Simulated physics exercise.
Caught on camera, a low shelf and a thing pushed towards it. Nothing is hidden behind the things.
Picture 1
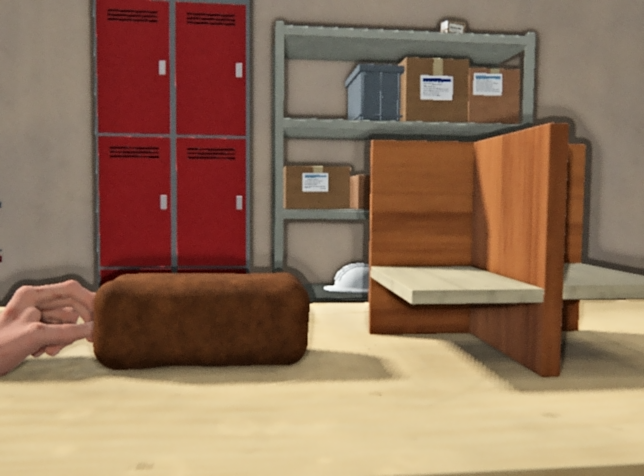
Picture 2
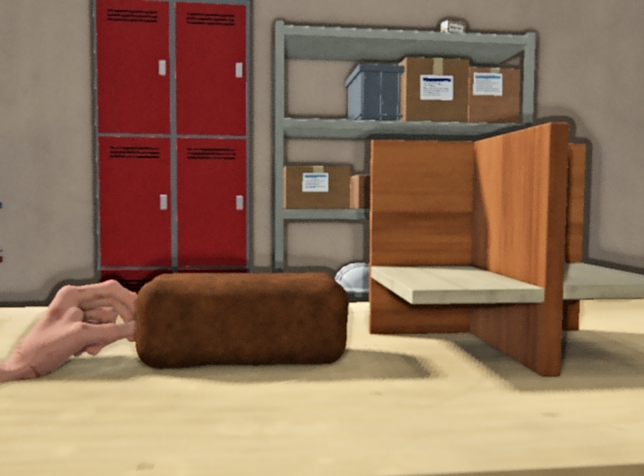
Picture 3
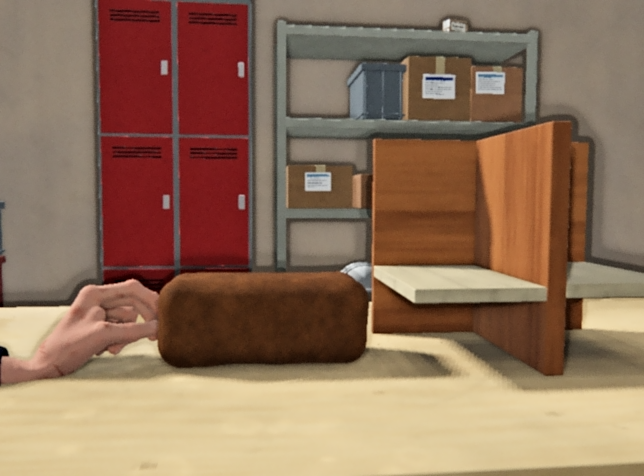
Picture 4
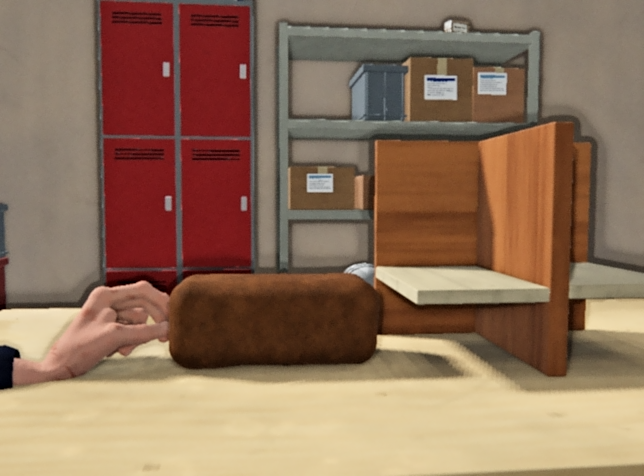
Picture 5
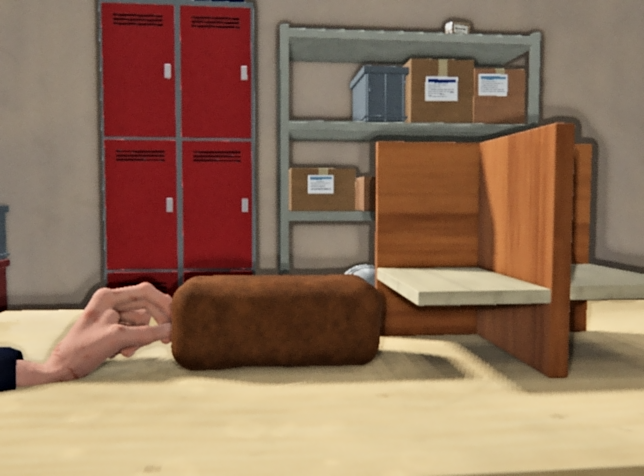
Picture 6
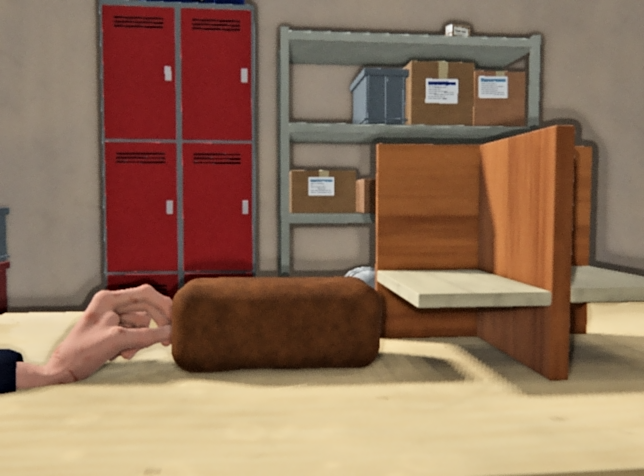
The clip shows a hand on the left sliding a brown loaf-shaped object rightward across a pale tabletop towards a low shelf on a wooden structure, moving noticeably at first, then slowing until it barely moves.
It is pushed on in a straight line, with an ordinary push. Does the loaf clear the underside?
As it turns out, the loaf catches on the edge.
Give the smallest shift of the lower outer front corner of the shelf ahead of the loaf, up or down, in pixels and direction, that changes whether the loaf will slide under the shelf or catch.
A shift of 16 pixels, going up.
Then, 0.56 s after the last picture, loaf sliding up to the opening near (296, 321).
At rest, the loaf is too tall, near (296, 322).
